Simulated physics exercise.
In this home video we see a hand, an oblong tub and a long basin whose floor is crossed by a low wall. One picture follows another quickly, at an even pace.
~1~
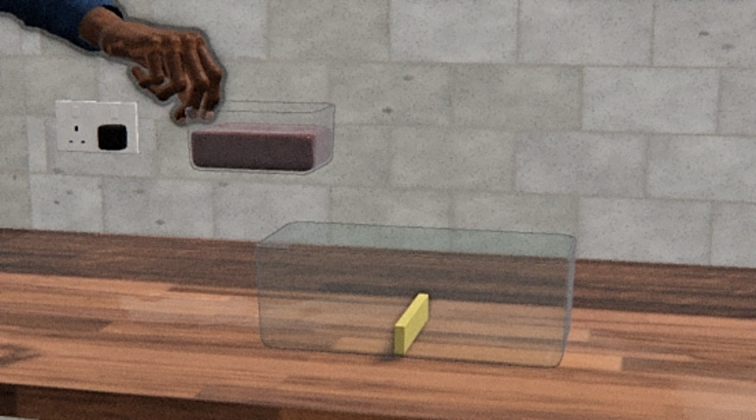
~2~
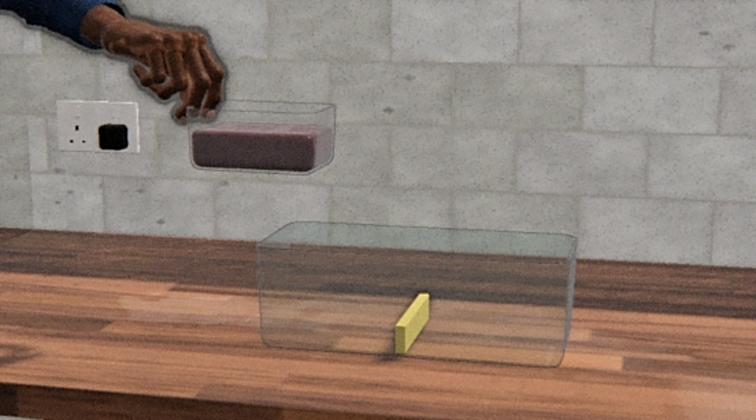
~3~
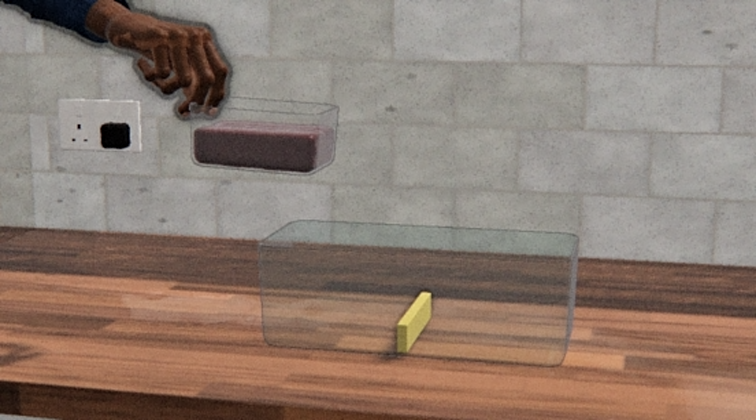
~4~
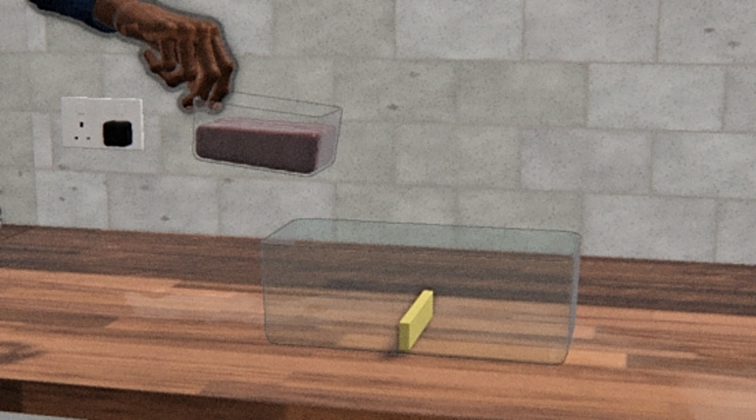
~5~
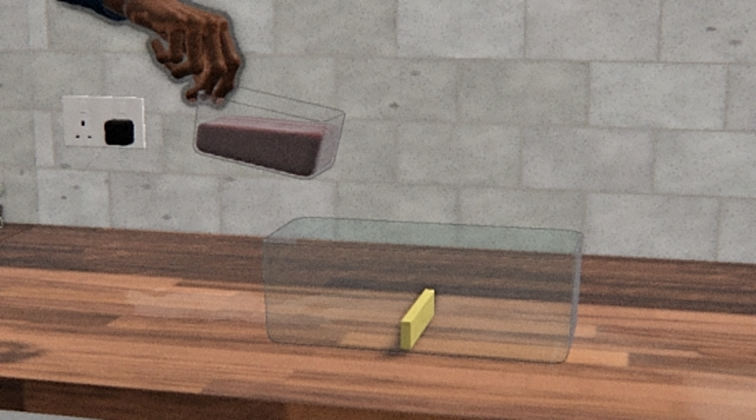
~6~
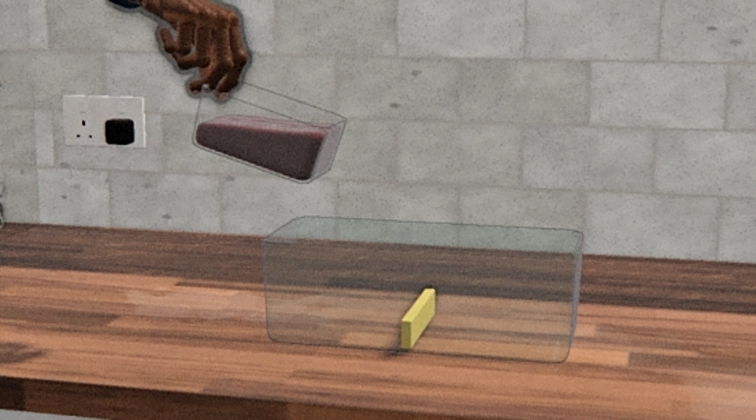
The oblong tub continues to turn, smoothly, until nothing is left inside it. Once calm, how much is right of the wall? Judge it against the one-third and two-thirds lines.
Looks to me like the right side of the wall gets short of a third.
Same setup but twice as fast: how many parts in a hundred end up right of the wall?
Roughly 20 percent.
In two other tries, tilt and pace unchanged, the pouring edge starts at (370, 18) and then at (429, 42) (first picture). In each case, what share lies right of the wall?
About 65 per cent, then about 90 per cent.
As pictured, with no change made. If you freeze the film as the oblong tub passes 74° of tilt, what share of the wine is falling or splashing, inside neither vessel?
Estimate: 35 per cent, roughly.
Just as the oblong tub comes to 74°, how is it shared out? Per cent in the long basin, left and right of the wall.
About 30 % left and about 0 % right.
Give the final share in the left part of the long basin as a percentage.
It works out to around 90 percent.
A moment on, the oblong tub is tipped part way and 38 per cent is still to pour, 30 is left of the wall and 0 right of it.
Next, the oblong tub is tipped right over and 6 per cent is still to pour, 81 is left of the wall and 8 right of it.
Then the oblong tub is tipped right over and 0 per cent is still to pour, 90 is left of the wall and 10 right of it.
Later the oblong tub is tipped right over and 0 per cent is still to pour, 90 is left of the wall and 10 right of it.
In the end 90 per cent lies left of the wall, 10 right of it and 0 outside.
